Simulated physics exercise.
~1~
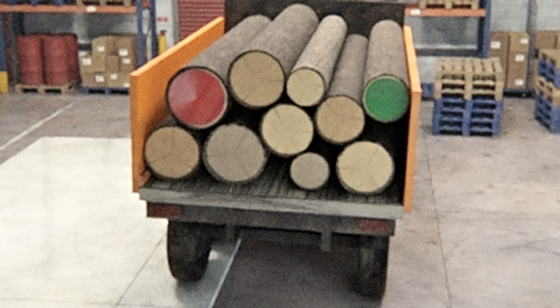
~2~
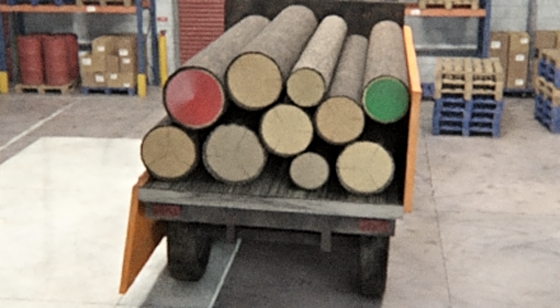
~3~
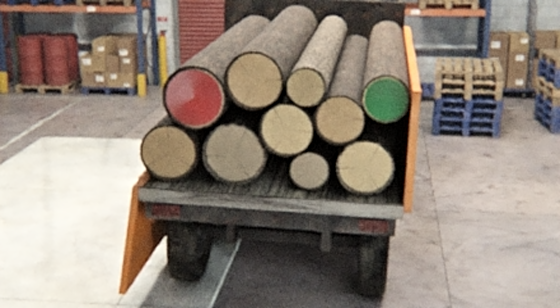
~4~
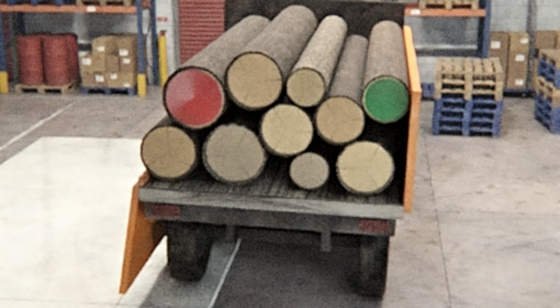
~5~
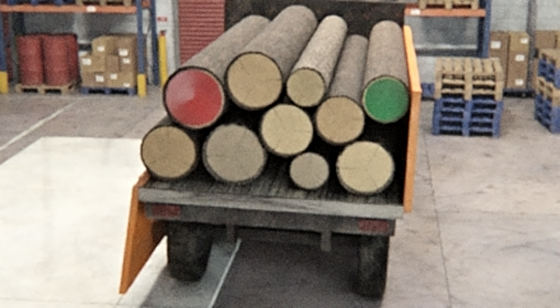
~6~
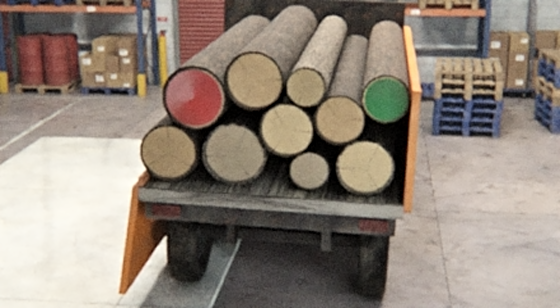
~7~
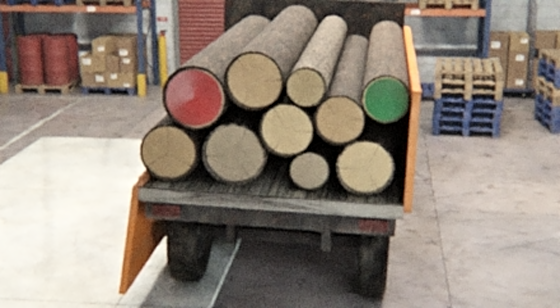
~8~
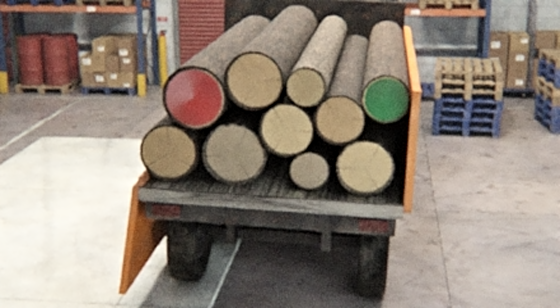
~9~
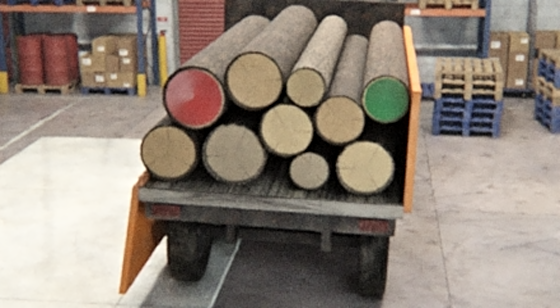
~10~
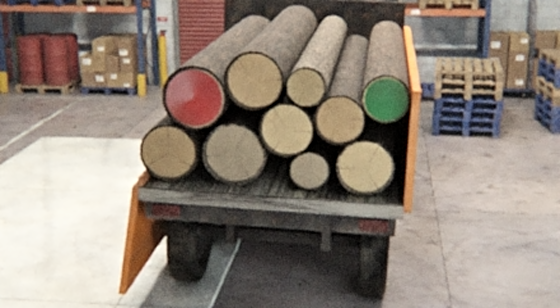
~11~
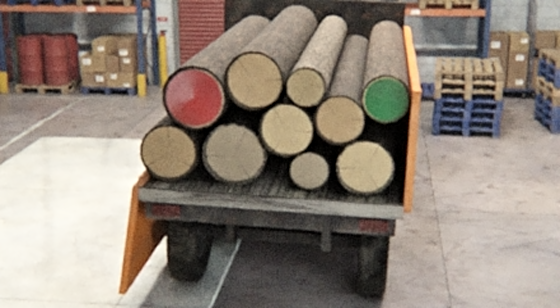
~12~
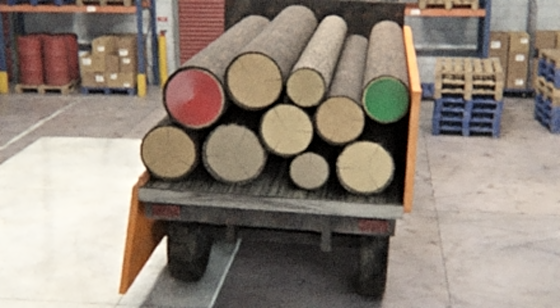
Orange left side board of a log-laden flatbed lorry dropping open in a warehouse, the stacked logs staying put on the deck.
